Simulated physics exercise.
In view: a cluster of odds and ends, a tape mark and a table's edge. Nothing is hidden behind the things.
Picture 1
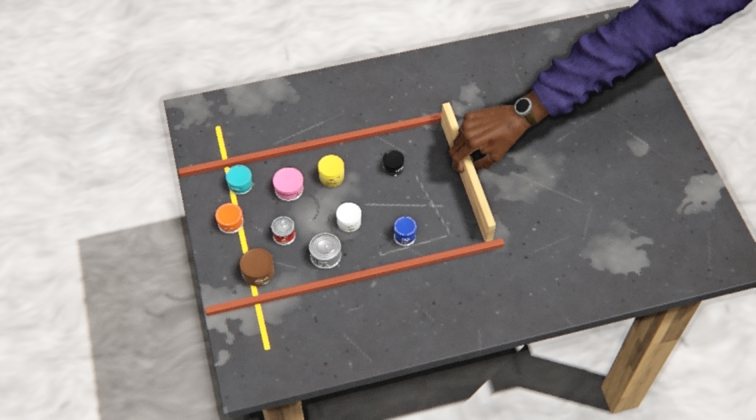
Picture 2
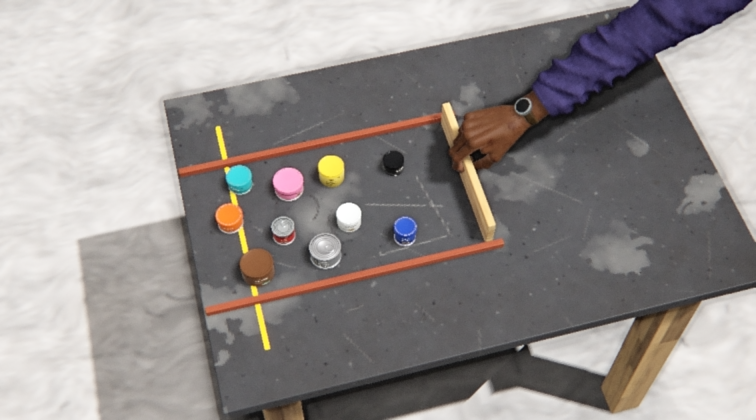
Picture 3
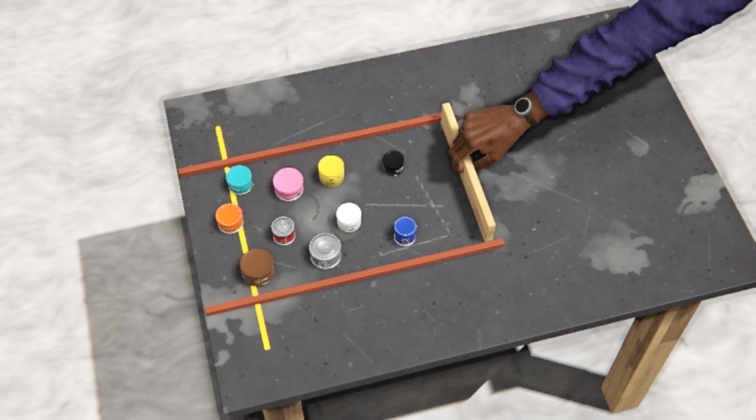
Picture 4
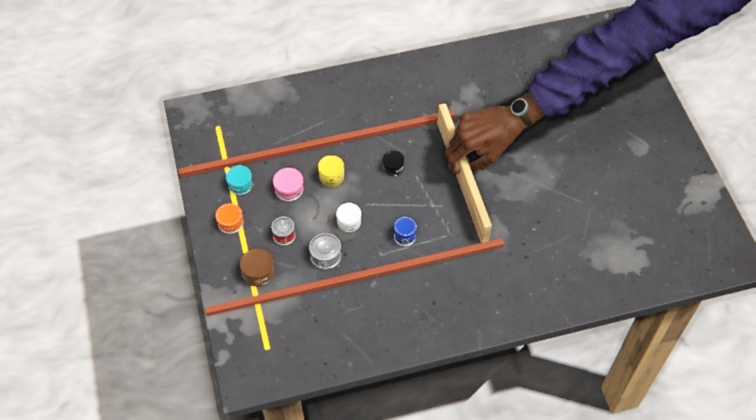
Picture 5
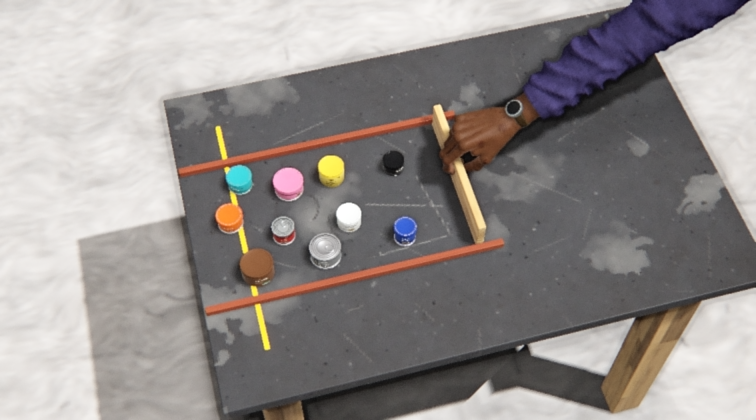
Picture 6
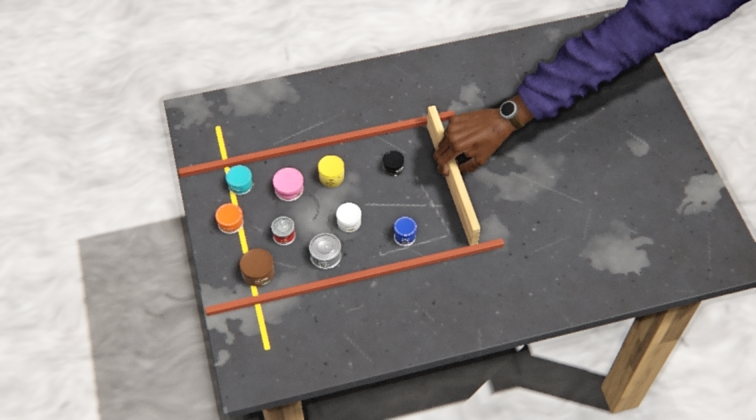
On a dark scuffed tabletop, a hand in a purple sleeve sliding a wooden board slightly left between red rails, small pots staying still.
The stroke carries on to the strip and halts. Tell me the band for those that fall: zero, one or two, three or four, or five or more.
The number that fall off is one or two.
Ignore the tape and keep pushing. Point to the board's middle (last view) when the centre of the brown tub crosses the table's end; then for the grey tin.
At (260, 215) for the brown tub; at (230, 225) for the grey tin.
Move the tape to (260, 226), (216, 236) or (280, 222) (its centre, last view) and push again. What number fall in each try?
It would be 0, 5 and 0.
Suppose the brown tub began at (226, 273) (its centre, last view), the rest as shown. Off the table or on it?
It drops off.
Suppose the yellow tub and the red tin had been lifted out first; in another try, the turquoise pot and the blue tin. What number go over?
The counts: 1 and 0.
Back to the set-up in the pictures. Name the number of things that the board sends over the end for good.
It comes to 1.
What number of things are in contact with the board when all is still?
In contact: 4.
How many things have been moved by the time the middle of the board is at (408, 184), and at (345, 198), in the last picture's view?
The counts are 1 and 6.
Early on, none off yet; orange pot at rest near (230, 219); brown tub at rest near (257, 268); turquoise pot at rest near (240, 181).
Finally, the number that fall off is one or two; lost, brown tub.
